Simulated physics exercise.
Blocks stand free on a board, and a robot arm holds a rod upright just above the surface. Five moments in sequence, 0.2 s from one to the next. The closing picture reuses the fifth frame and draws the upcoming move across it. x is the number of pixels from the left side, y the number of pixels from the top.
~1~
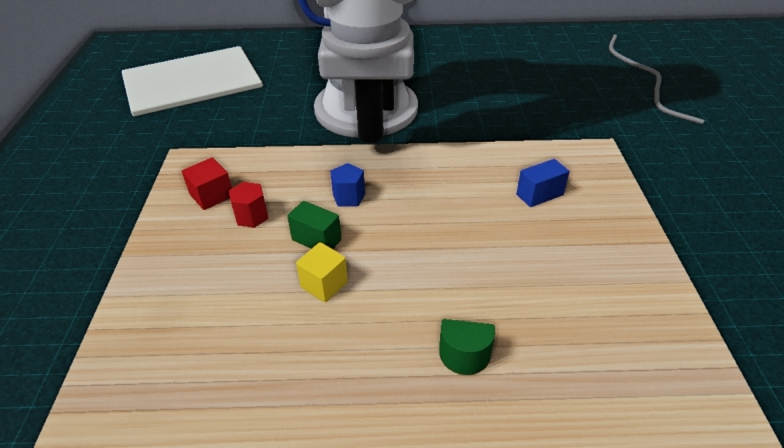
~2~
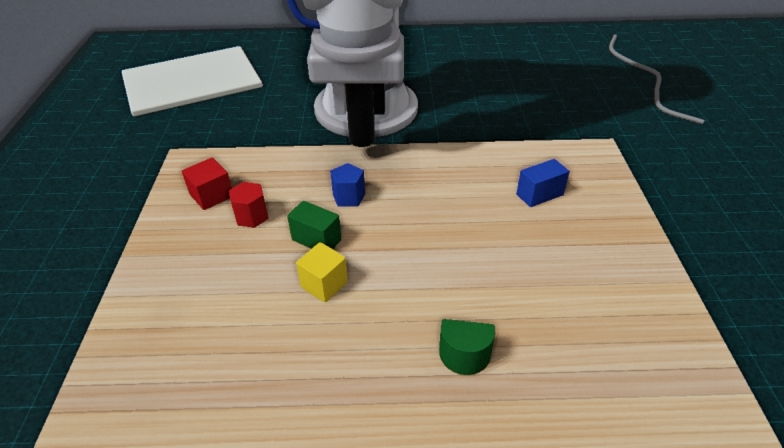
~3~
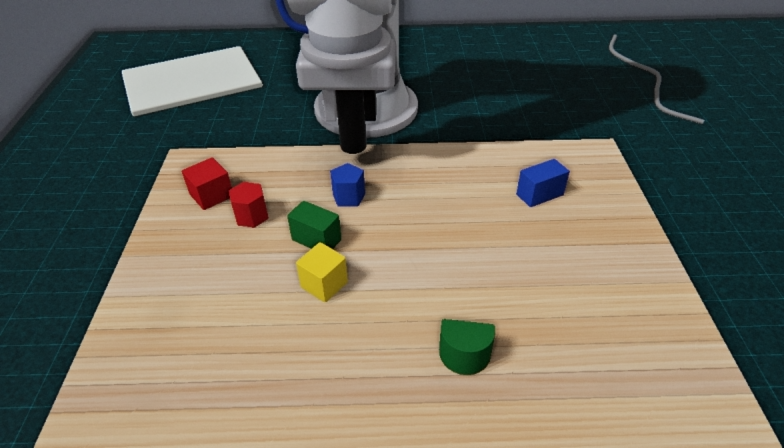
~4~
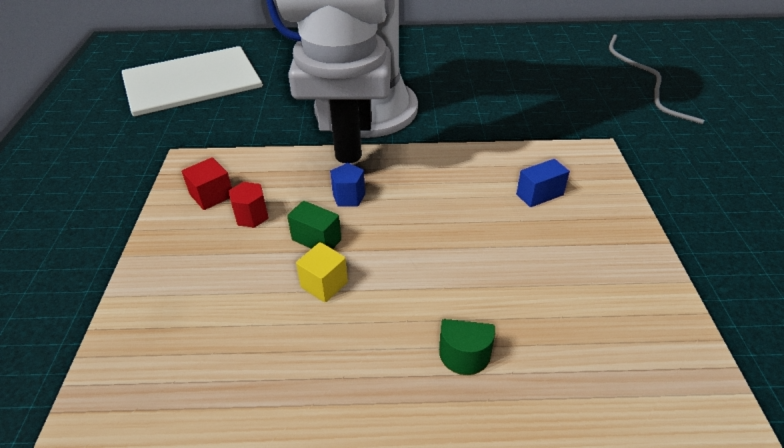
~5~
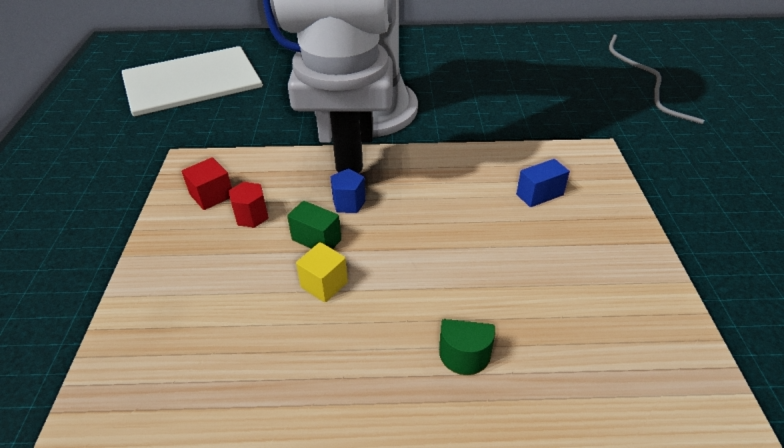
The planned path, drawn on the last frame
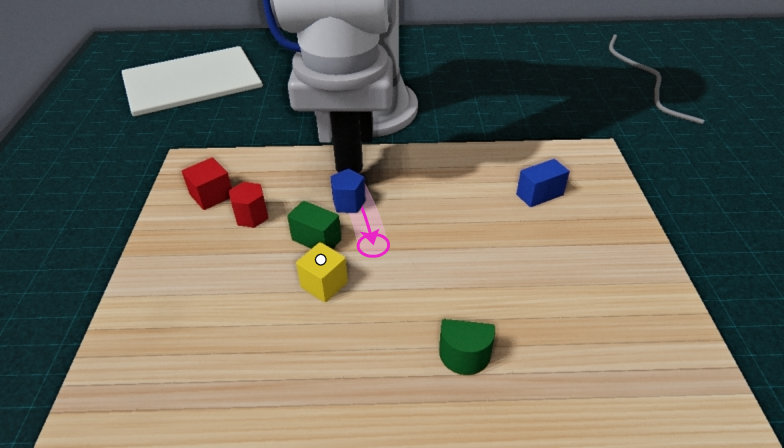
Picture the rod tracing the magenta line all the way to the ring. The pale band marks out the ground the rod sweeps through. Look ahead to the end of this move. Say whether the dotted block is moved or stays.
It barely shifts, if at all.
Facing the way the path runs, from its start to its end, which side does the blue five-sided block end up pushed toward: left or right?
The shift goes right.
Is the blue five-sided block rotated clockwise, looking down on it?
Yes.
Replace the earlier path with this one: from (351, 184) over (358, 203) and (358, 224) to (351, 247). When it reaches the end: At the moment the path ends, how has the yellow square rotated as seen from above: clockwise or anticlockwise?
Watching from overhead, you'd notice the yellow square rotating counter-clockwise.
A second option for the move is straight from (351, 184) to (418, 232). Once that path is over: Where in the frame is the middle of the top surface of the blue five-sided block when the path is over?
The centre of its top will be at (357, 195).
Path on the board, from (351, 184) via (360, 202) and (367, 223), ending at (373, 245); the dot is on the yellow square.
The first path, step by step. One third of the way, rod at (359, 187); blue five-sided block at (345, 197), turned 40° clockwise.
Two thirds of the way, rod at (366, 207); green rectangle at (310, 220), turned 25° clockwise; blue five-sided block at (345, 215), turned 75° clockwise.
At the end, rod at (373, 229); green rectangle at (307, 224), turned 50° clockwise; yellow square in place; blue five-sided block at (342, 232), turned 110° clockwise.
